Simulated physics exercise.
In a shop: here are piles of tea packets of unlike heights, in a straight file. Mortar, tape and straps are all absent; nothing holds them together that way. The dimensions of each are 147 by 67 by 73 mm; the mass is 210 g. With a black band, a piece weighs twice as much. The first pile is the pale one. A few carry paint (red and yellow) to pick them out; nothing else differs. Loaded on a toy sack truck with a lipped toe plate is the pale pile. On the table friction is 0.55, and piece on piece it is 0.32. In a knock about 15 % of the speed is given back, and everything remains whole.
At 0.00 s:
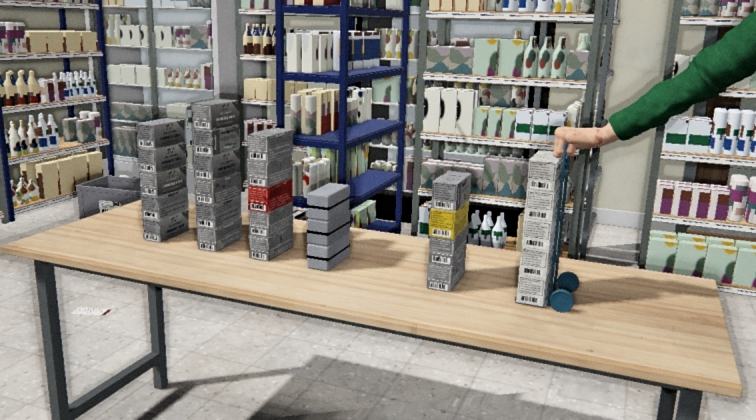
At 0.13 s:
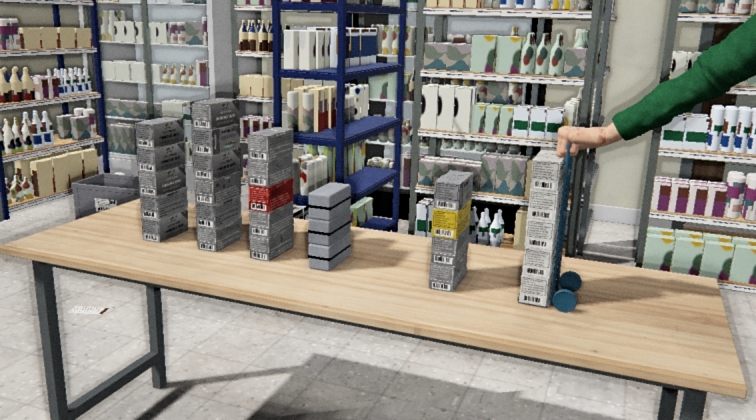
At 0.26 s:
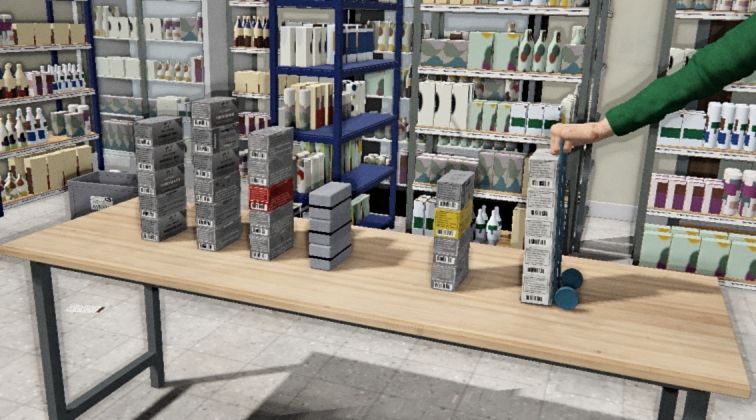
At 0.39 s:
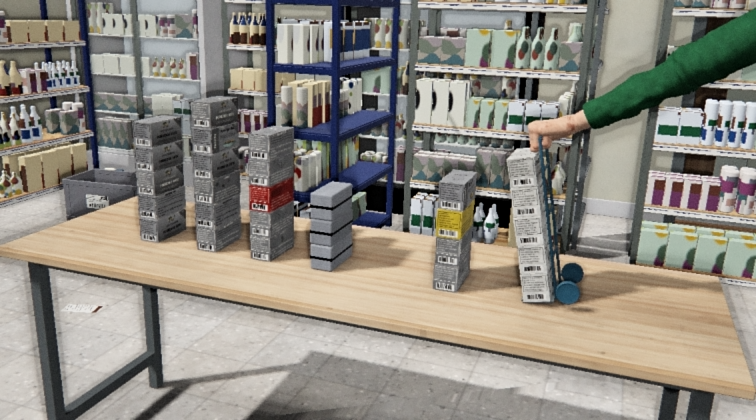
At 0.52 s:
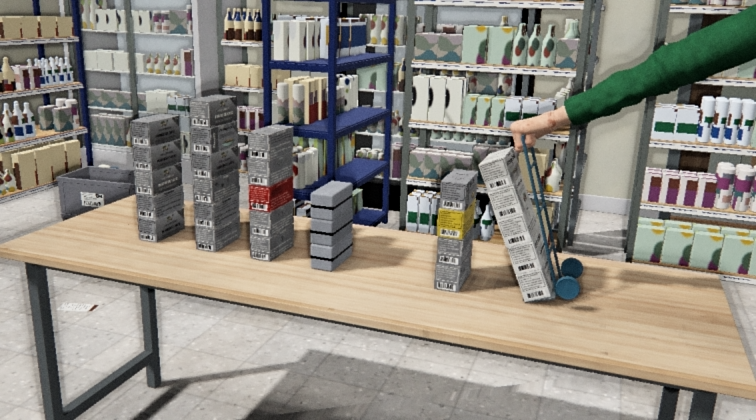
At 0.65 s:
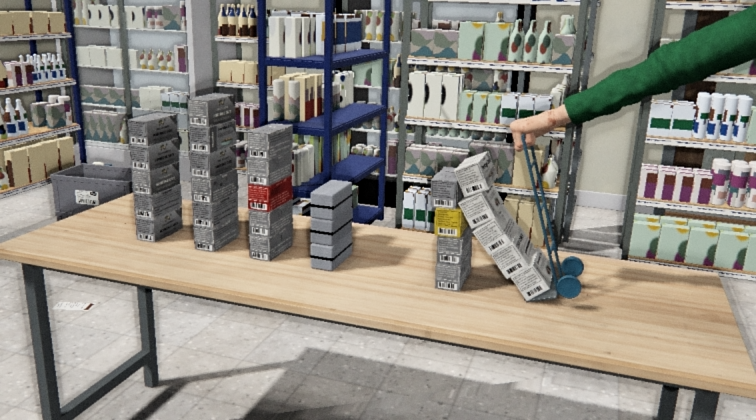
In a shop aisle lined with stocked shelves, a light wooden table is seen from slightly above by a camera that drifts a little sideways. Grey stacks of packets stand in a row, one with a red packet, one with a yellow, and a pale stack on a blue hand truck at right. A green-sleeved arm tilts the truck leftward, and the pale stack leans off its frame against the yellow-marked stack, which shifts slightly.
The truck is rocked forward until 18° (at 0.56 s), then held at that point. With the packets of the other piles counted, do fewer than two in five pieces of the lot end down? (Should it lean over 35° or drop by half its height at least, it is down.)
The toll falls short of two fifths.
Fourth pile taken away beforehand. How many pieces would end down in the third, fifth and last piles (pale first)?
Pile by pile: Third 0, fifth 0, last 0.
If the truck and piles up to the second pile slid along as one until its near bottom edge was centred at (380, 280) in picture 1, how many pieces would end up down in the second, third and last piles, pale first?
Counts down - second: 4; third: 3; last: 5.
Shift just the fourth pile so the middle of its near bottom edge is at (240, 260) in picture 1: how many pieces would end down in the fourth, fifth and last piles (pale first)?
Per pile - fourth: 0, fifth: 0, last: 0.
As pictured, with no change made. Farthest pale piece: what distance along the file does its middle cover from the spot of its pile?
Something like 46 cm along the file.
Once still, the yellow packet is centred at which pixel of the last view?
Around (382, 258).
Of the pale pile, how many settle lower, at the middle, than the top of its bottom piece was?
2 pieces, pale ones.
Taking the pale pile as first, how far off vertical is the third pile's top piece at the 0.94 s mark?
0° from upright.
After 0.76 s, 5 of the pale pile down; none of the 23 other packets down, 4 disturbed; yellow packet 10° from how it stood.
After 0.94 s, 5 of the pale pile down; 3 of the 23 other packets down; yellow packet 62° from how it stood, 9 cm lower.
In the end (1.6 s), 5 of the pale pile down; 3 of the 23 other packets down; yellow packet on its side; red packet unmoved. That is 13 per cent. From the last view, middles, yellow packet near (382, 258), red packet near (271, 192).
